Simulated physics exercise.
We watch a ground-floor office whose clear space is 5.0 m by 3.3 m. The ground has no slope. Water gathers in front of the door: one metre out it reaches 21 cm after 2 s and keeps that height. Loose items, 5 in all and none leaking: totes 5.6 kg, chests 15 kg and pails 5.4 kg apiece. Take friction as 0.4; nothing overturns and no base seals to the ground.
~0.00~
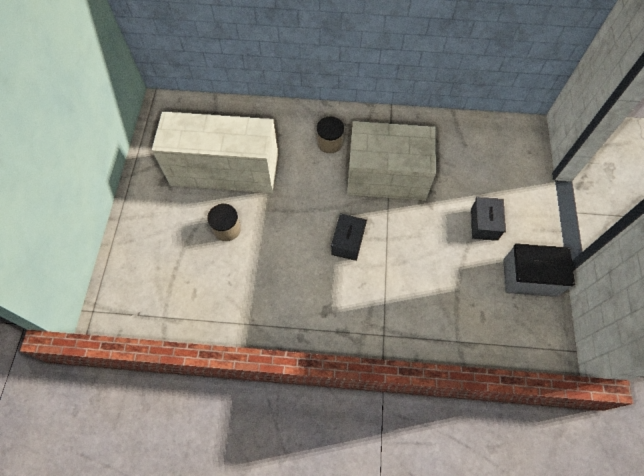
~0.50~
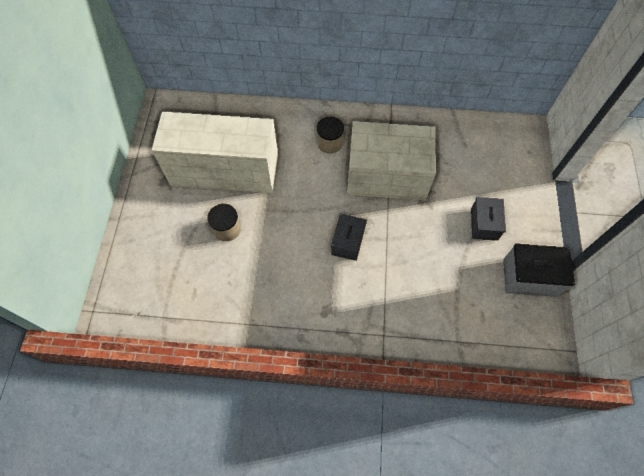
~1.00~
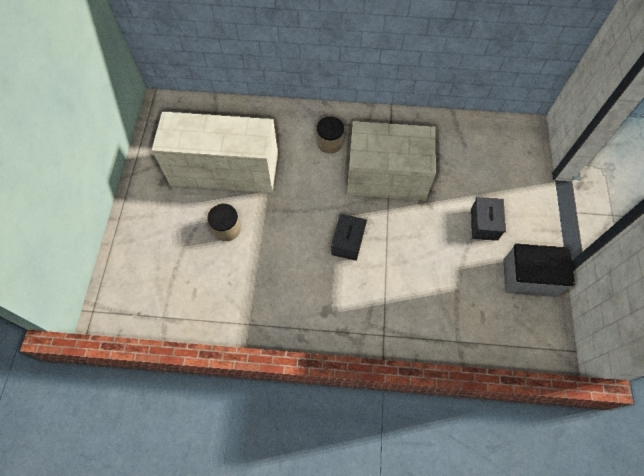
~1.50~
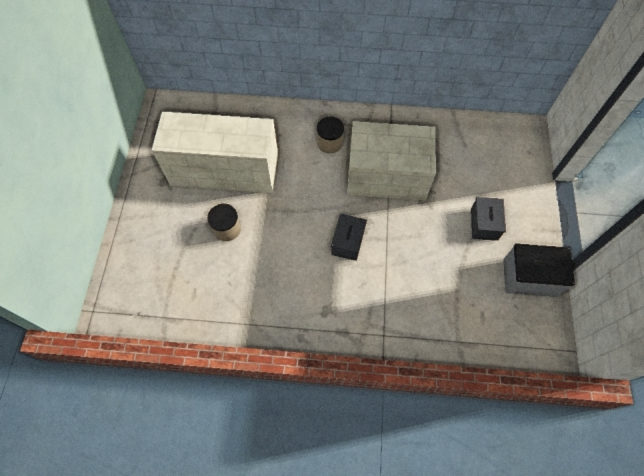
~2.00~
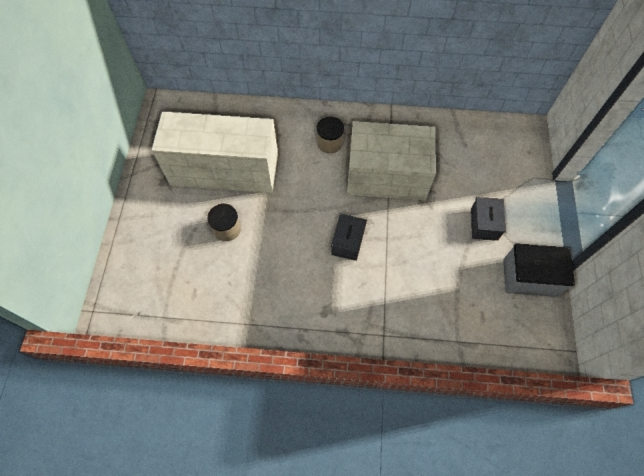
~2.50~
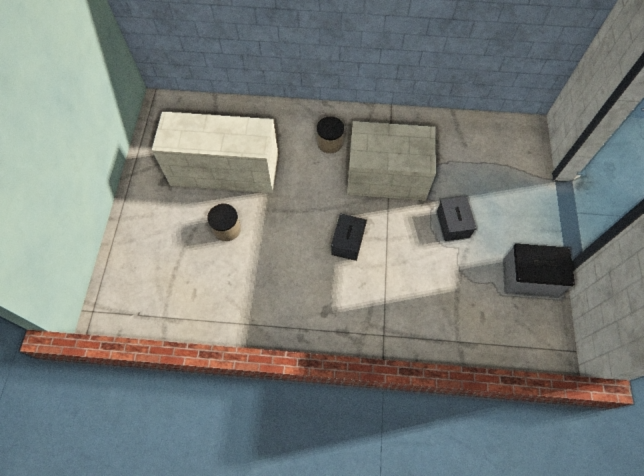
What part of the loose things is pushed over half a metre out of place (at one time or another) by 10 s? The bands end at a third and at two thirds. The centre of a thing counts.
That comes to one to two thirds.
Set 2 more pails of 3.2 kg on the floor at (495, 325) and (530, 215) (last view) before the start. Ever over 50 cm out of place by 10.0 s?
In that order: Short of it, more.
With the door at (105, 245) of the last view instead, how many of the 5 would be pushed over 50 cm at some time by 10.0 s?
Then 4.
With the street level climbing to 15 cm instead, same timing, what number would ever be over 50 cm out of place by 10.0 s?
In that case 2 of them.
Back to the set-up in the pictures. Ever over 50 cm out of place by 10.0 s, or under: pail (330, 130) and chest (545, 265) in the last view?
In turn: Less, under.
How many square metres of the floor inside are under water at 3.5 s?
About 6.0 m2.
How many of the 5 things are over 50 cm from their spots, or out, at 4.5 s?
I count 2.
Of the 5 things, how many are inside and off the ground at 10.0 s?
3 of them.
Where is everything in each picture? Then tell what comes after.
The first picture shows a tote at (491, 214), on the bottom; a chest at (545, 264) rests on the ground; 0.0 m2 under water; 0 of 5 have shifted.
The second picture shows a tote at (491, 214), on the bottom; a chest at (545, 264), on the bottom; water covers 0.0 m2; 0 of 5 have shifted.
The third picture shows a tote at (491, 214), on the bottom; a chest at (545, 264), on the bottom; water covers 0.0 m2; 0 of 5 have shifted.
The fourth picture shows a tote at (491, 214), on the bottom; a chest at (545, 264), on the bottom; 0.0 m2 under water; 0 of 5 have shifted.
The fifth picture shows a tote at (491, 214), on the bottom; a chest at (545, 264) rests on the ground; 0.5 m2 under water; 0 of 5 have shifted.
The sixth picture shows a tote at (458, 214) rests on the ground, 35 cm from its start; a chest at (545, 264), on the bottom; water covers 1.5 m2; 1 of 5 have shifted.
After 3.5 s 1 of 5 are over 50 cm from their spots; 0 afloat.
After 4.5 s 2 of 5 are over 50 cm from their spots; 0 afloat.
After 7.0 s 3 of 5 are over 50 cm from their spots; 2 afloat.
After 10.0 s 3 of 5 are over 50 cm from their spots, and 3 have been at some point; 3 afloat.
